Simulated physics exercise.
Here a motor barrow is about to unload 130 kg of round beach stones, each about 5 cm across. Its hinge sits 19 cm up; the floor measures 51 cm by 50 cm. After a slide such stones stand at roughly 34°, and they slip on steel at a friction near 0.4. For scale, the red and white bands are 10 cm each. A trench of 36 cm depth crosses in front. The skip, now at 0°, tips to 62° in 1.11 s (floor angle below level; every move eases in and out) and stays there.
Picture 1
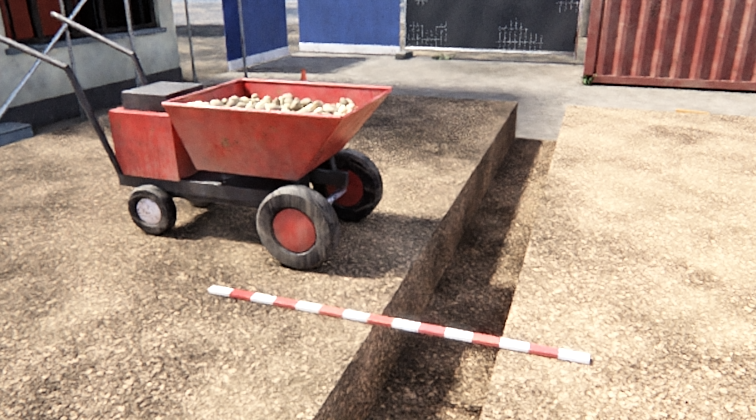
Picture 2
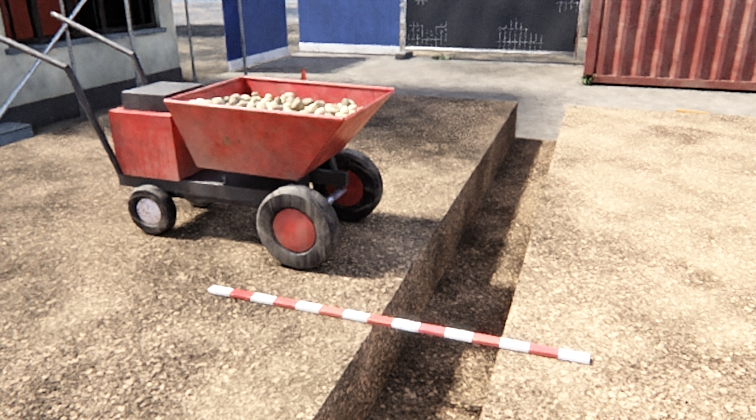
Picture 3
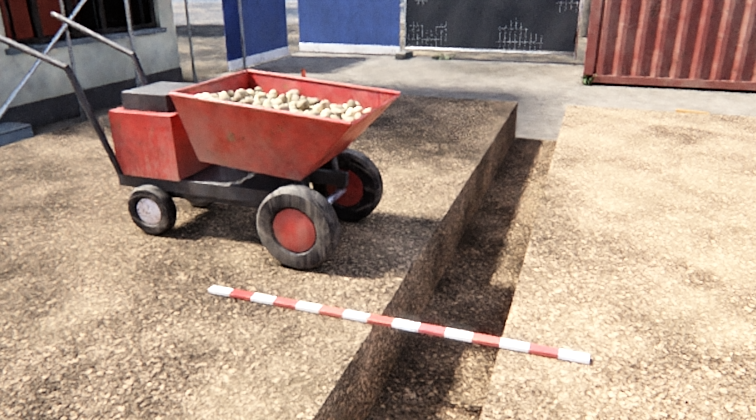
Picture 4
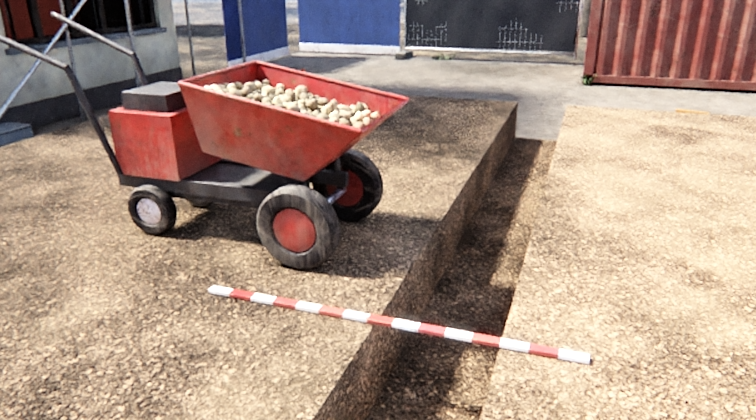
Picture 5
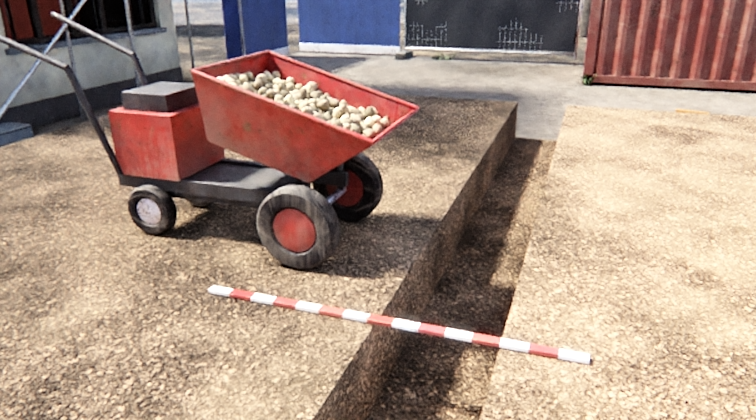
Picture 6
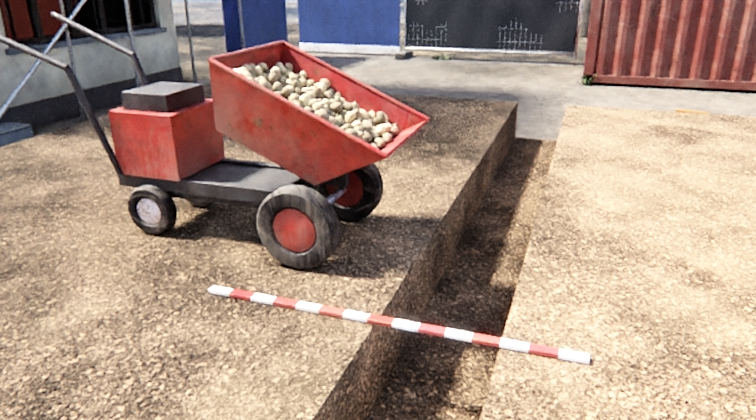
A red skip of round stones steadily tilts down toward the right on a motor barrow.
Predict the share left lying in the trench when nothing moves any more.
Roughly 97 per cent ends in the trench.
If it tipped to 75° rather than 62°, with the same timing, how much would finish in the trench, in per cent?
It would be near 100 per cent.
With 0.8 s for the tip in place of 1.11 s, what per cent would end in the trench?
Then about 90 per cent.
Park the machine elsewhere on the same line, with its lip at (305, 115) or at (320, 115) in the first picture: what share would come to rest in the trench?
About 100 and 100 per cent.
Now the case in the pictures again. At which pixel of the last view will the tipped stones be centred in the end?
Around (475, 318).
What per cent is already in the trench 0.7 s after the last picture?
About 25 per cent by then.
Then, 0.4 s after the last picture the floor is at 52°, 100 % in the skip; the foremost stones are at (420, 185).
Then, 0.7 s after the last picture the floor is at 62°, 76 % in the skip, 23 % in the trench; the foremost stones are at (514, 306).
Then, 1.1 s after the last picture the floor is at 62°, 39 % in the skip, 58 % in the trench, 3 % past the trench; the foremost stones are at (598, 271).
Then, 3.0 s after the last picture the floor is at 62°, 0 % in the skip, 97 % in the trench, 3 % past the trench; the foremost stones are at (666, 275).
